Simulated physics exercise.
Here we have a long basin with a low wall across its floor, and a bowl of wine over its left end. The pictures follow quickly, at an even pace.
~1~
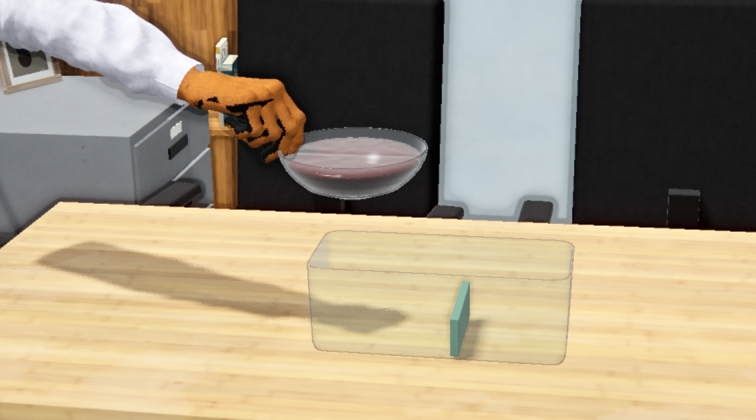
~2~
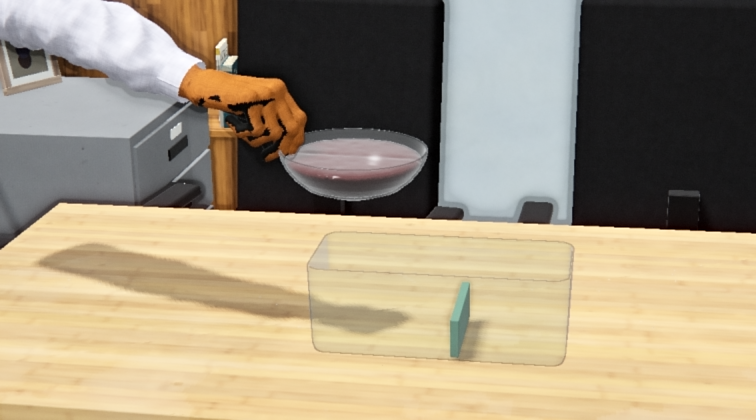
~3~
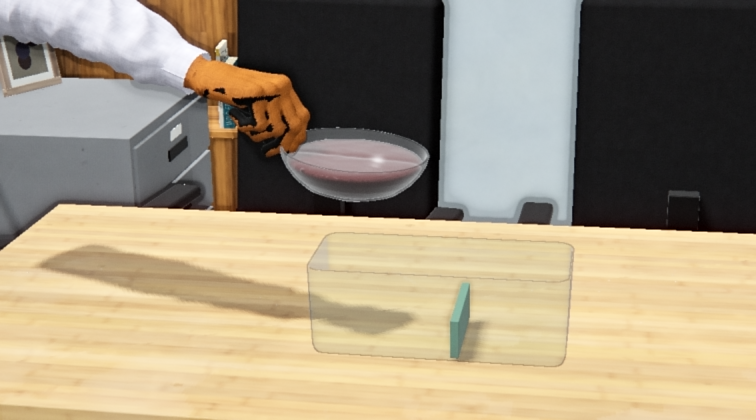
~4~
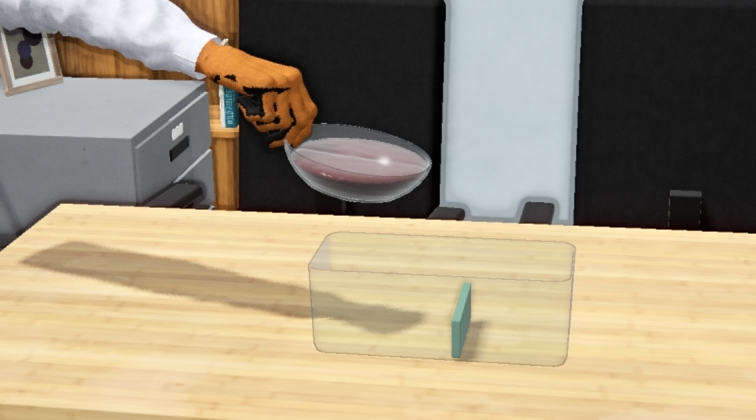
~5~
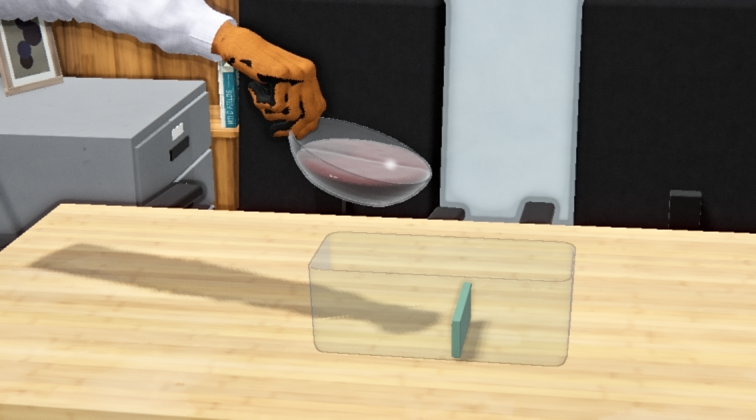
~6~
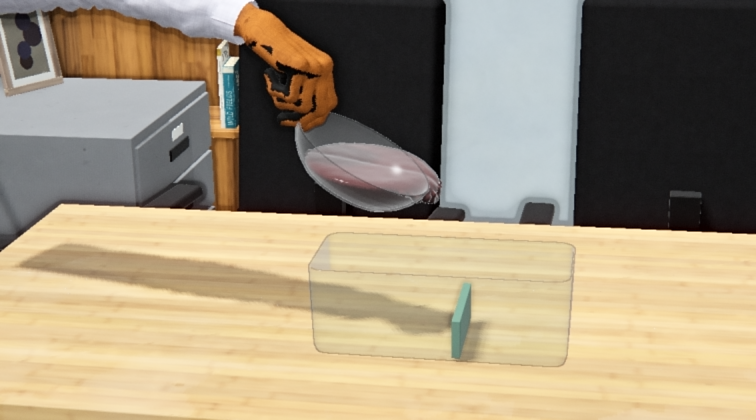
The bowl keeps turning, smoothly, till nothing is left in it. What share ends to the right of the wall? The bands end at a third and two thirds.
In the end between a third and two thirds is right of the wall.
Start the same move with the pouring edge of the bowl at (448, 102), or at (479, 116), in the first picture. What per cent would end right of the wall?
Near 70 % and 75 %.
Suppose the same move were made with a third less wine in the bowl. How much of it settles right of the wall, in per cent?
Near 40 %.
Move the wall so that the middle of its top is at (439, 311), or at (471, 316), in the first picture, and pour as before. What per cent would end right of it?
Near 65 % and 35 %.
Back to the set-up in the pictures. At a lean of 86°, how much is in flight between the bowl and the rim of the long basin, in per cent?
Roughly 10 in a hundred.
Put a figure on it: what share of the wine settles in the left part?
Near 45 %.
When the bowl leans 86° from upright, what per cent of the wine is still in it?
It comes to 0 per cent or so.
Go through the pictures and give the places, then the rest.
In the first picture, tilt 0°; pouring edge (426, 151); surface from (287, 153) to (422, 157); the long basin's rim runs from (317, 249) to (572, 262); the wall's top is at (461, 301).
In the second picture, tilt 1°; pouring edge (426, 154); surface from (287, 153) to (422, 160).
In the third picture, tilt 5°; pouring edge (427, 160); surface from (289, 151) to (424, 163).
In the fourth picture, tilt 11°; pouring edge (430, 167); surface from (293, 148) to (428, 166).
In the fifth picture, tilt 20°; pouring edge (430, 178); surface from (300, 148) to (423, 171); 2 per cent is over the edge.
In the sixth picture, tilt 30°; pouring edge (427, 191); surface from (307, 152) to (410, 172); 11 per cent is over the edge.
A moment on, the bowl is tipped on its side and 2 per cent is still to pour, 32 is left of the wall and 51 right of it.
Next, the bowl is tipped right over and 0 per cent is still to pour, 44 is left of the wall and 45 right of it.
Then the bowl is tipped right over and 0 per cent is still to pour, 46 is left of the wall and 47 right of it.
Later the bowl is tipped right over and 0 per cent is still to pour, 46 is left of the wall and 46 right of it.
Finally, 46 per cent lies left of the wall, 46 right of it and 7 outside.
